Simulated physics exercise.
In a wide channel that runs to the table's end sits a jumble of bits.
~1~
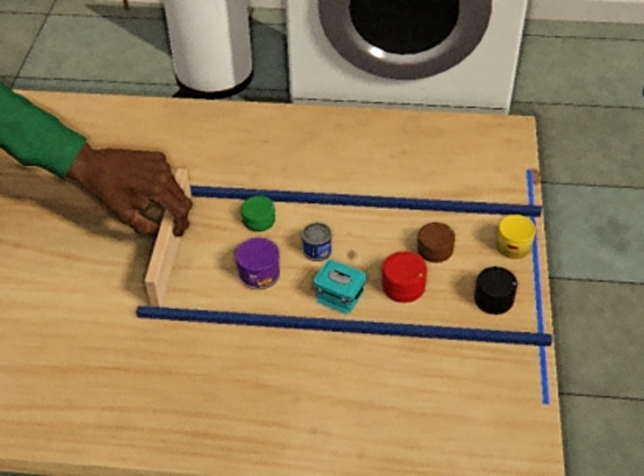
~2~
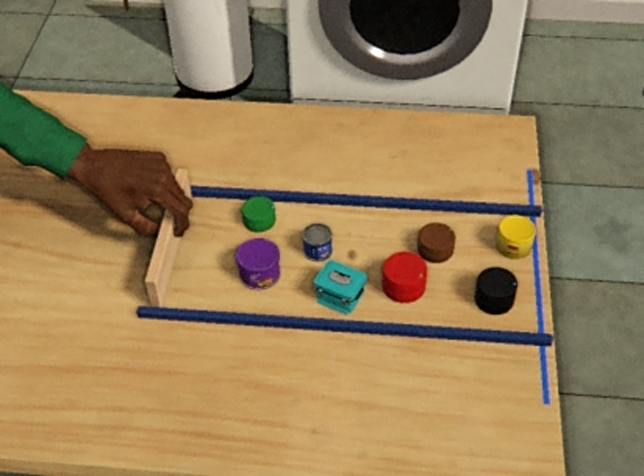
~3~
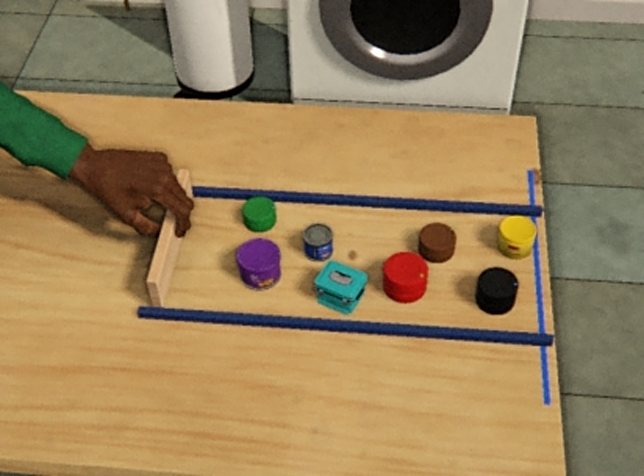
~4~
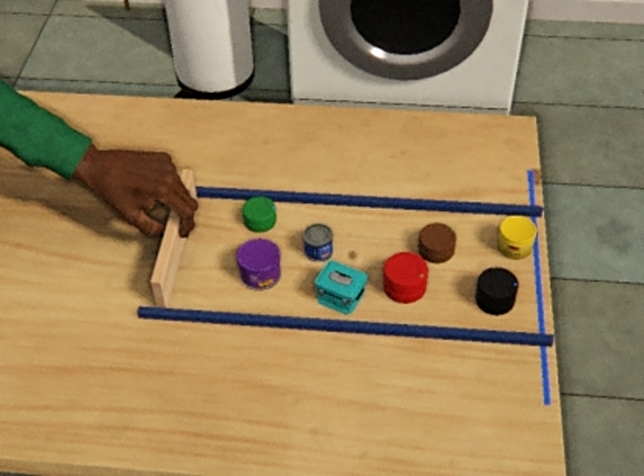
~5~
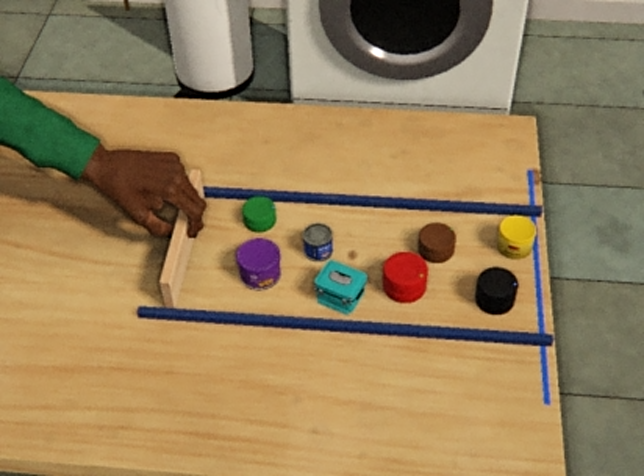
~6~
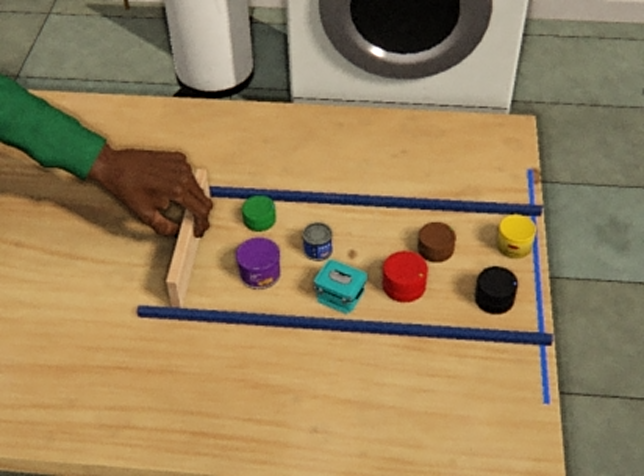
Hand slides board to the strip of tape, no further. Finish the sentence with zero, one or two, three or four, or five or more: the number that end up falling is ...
The number that end up falling is five or more.
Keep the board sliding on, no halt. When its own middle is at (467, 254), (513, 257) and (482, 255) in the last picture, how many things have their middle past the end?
Counts: 2, 4, 2.
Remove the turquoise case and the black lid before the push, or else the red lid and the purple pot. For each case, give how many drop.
First 6, then 6.
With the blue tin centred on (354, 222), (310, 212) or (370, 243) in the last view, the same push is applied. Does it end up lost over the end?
Going place by place, the blue tin ends up off; ends up off; ends up off.
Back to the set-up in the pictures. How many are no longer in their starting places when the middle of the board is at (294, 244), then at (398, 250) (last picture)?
Counting first: 3, next 7.
Early on, none off yet; yellow tub at rest near (516, 237); black lid at rest near (496, 290); brown lid at rest near (437, 242).
A while later, none off yet; yellow tub travelled about its own width near (555, 234); black lid leaning well over near (576, 322); brown lid travelled well along near (521, 244).
Finally, the number that fall off is five or more; lost, green lid, purple pot, blue tin, turquoise case, red lid, brown lid, black lid and yellow tub.
